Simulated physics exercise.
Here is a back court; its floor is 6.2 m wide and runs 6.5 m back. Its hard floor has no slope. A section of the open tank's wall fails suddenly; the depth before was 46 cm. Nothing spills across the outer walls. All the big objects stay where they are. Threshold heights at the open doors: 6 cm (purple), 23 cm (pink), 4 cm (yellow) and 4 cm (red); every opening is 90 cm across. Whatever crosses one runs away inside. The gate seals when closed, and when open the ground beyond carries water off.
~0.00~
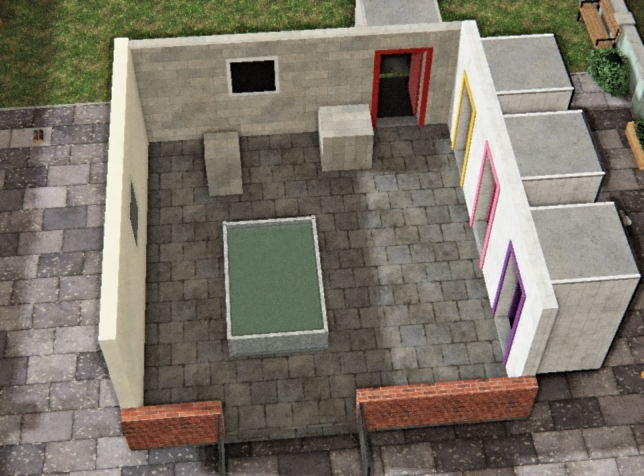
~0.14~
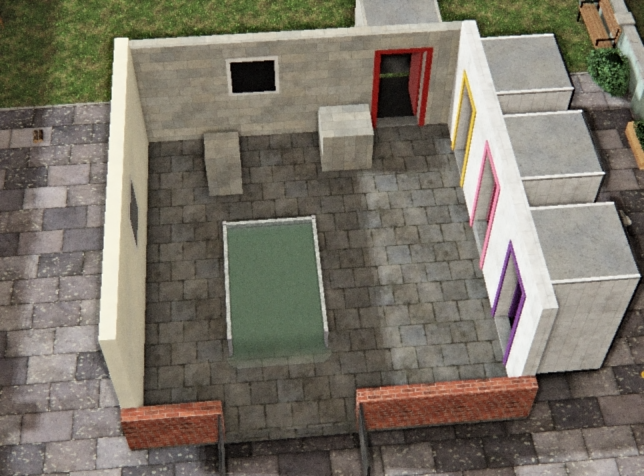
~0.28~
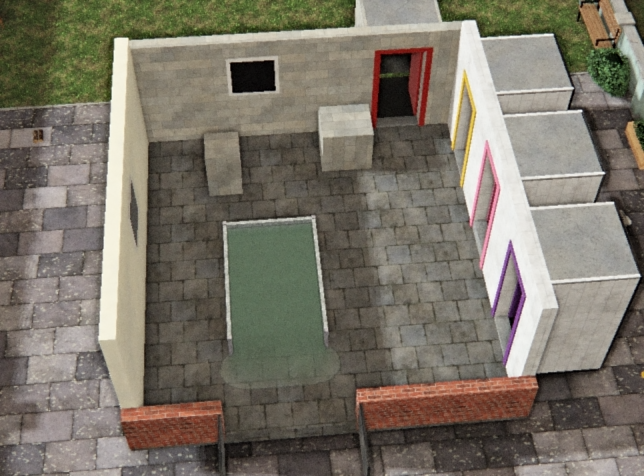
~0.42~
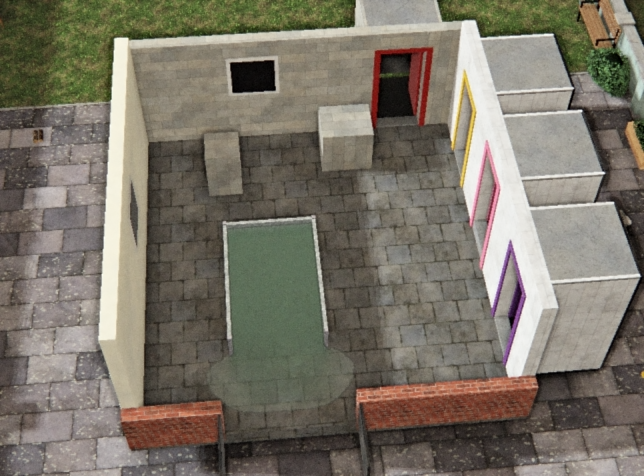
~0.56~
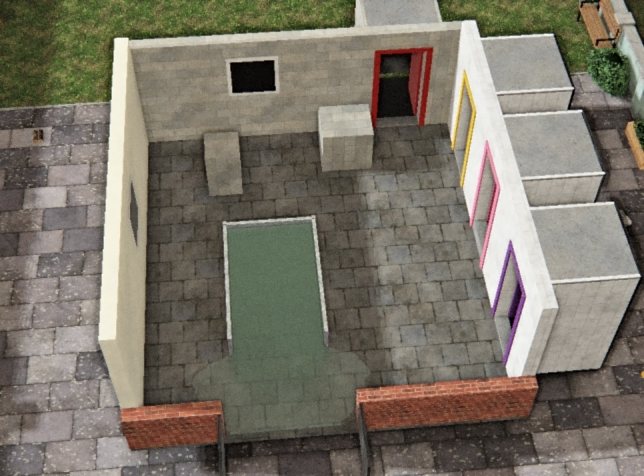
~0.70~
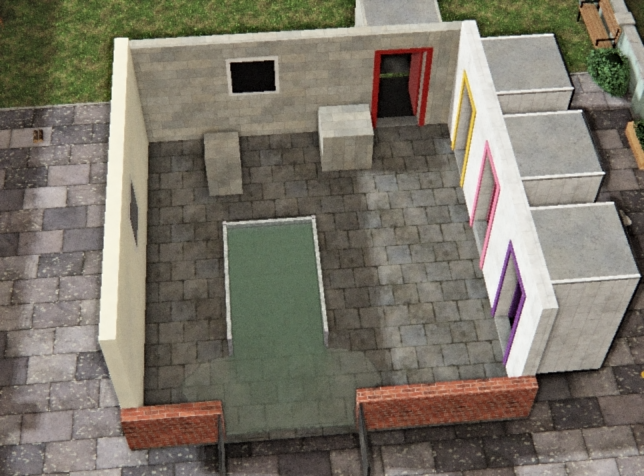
A walled court with dark stone paving is seen from high above, with grass behind it. A pale-rimmed tank of green water sits near the middle, two grey blocks stand by the back wall, a red doorway is at back right, and yellow, pink and purple ones line the right wall. The tank's front gives way and water spreads forward into the gap between low brick walls, the camera still.
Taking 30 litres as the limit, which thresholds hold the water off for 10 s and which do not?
Within that time: At the purple door it stays under the limit; at the pink door it stays under the limit; at the yellow door it keeps below the limit; at the red door it stays under the limit.
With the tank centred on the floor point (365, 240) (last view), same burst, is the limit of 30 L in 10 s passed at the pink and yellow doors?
Against that limit: Pink not over, yellow under.
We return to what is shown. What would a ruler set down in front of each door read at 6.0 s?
In cm: Purple 3, pink 1, yellow 0, red 0.
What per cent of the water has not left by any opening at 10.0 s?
About 30 per cent.
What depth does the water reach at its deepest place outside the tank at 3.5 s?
Roughly 14 cm.
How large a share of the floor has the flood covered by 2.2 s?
About 15 per cent.
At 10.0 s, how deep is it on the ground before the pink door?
Roughly 1.0 cm deep.
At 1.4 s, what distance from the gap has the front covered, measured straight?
Roughly 2.6 m.
After 1.4 s water covers 15 % of the floor and is deepest (20 cm) near (259, 362); purple door not reached, pink door not reached, yellow door not reached, red door not reached.
After 2.2 s water covers 15 % of the floor and is deepest (18 cm) near (220, 422); purple door not reached, pink door not reached, yellow door not reached, red door not reached.
After 3.5 s water covers 25 % of the floor and is deepest (14 cm) near (144, 428); purple door 5 cm at the sill, 0 L in, pink door not reached, yellow door not reached, red door not reached.
After 6.0 s water covers 40 % of the floor and is deepest (6 cm) near (144, 428); purple door 3 cm at the sill, 0 L in, pink door 1 cm at the sill, 0 L in, yellow door not reached, red door not reached.
After 10.0 s water covers 40 % of the floor and is deepest (4 cm) near (149, 150); purple door 2 cm at the sill, 0 L in, pink door 1 cm at the sill, 0 L in, yellow door not reached, red door not reached.
